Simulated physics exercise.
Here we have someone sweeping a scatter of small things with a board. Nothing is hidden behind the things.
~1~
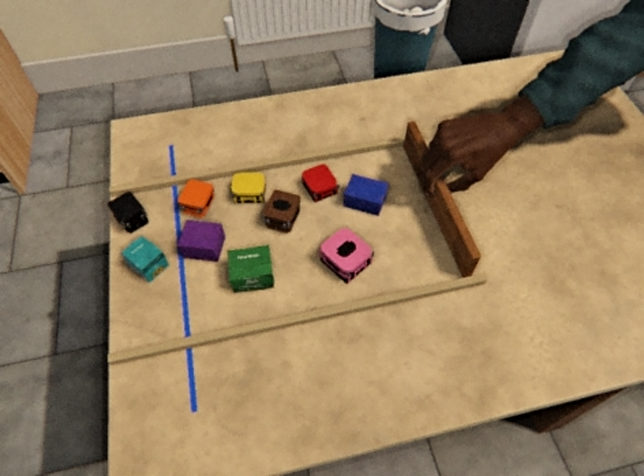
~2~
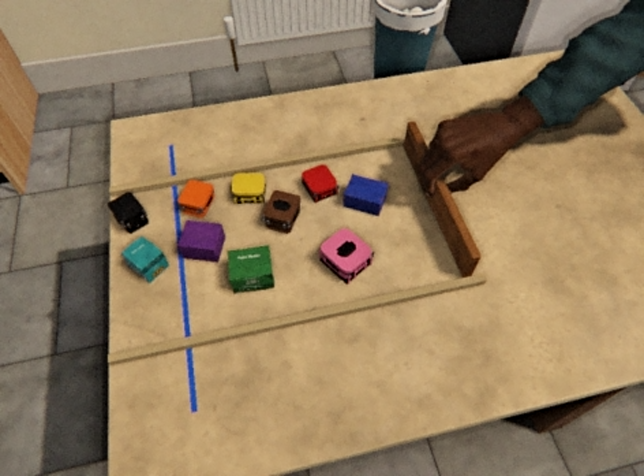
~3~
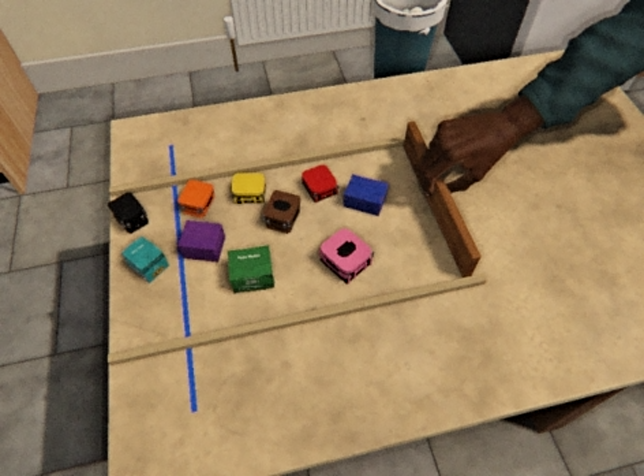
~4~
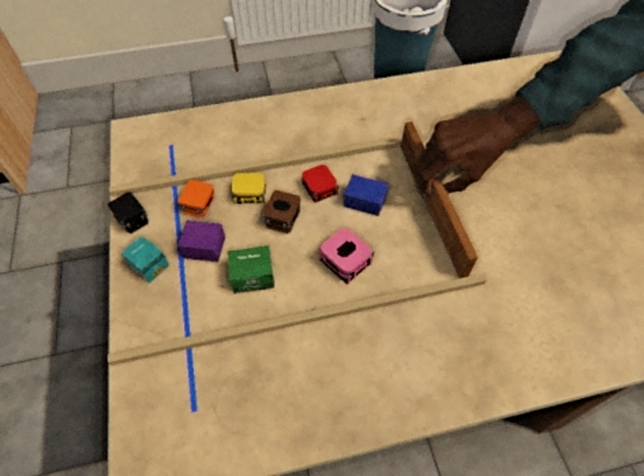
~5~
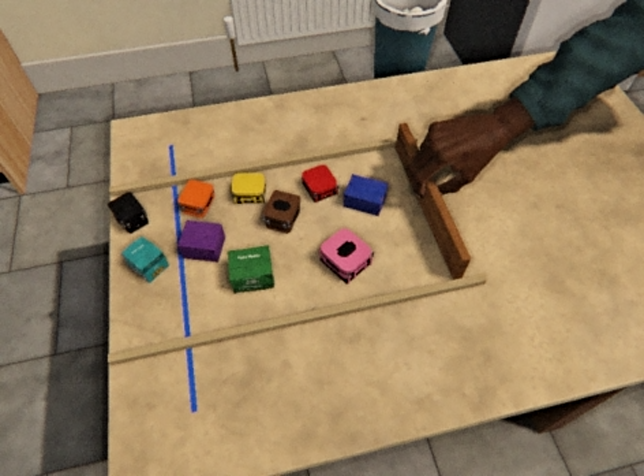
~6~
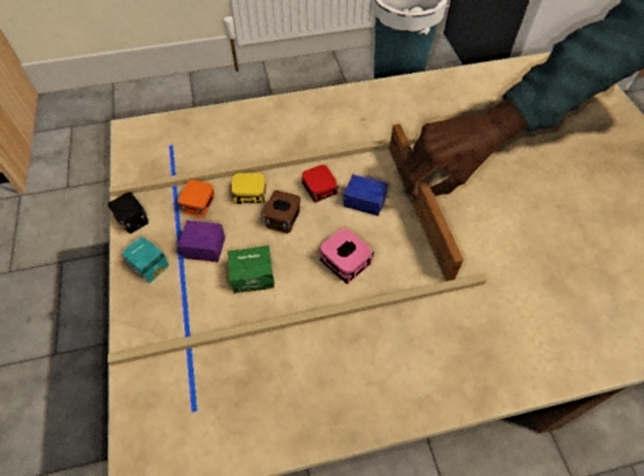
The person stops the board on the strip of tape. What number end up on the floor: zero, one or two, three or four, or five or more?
In the end the number that fall off is three or four.
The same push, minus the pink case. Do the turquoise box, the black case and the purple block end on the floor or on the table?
The turquoise box falls, the black case drops off, the purple block falls.
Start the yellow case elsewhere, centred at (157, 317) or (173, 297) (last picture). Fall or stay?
The yellow case falls; falls.
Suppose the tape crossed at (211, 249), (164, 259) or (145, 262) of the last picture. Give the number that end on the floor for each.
Try by try, 2, 6 and 7.
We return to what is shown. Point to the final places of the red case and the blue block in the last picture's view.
About (159, 195), and the other about (157, 244).
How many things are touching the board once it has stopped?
It touches 3.
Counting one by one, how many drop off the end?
Fallen: 4.
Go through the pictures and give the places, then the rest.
In the first frame, black case (129, 213); turquoise box (146, 259); orange case (198, 199); board (437, 195); tape (181, 255).
In the second frame, turquoise box (146, 259); yellow case (249, 189).
In the third frame, orange case (198, 199); blue block (365, 195).
In the fourth frame, black case (129, 213); green box (251, 270).
In the fifth frame, turquoise box (146, 259); board (429, 196).
In the sixth frame, black case (129, 213); turquoise box (146, 259); orange case (198, 199); board (422, 198); tape (181, 255).
Soon after, none off yet; black case at rest near (129, 213); turquoise box at rest near (146, 259); orange case at rest near (198, 199).
At rest, the number that fall off is three or four; fallen, purple block, orange case, turquoise box and black case.
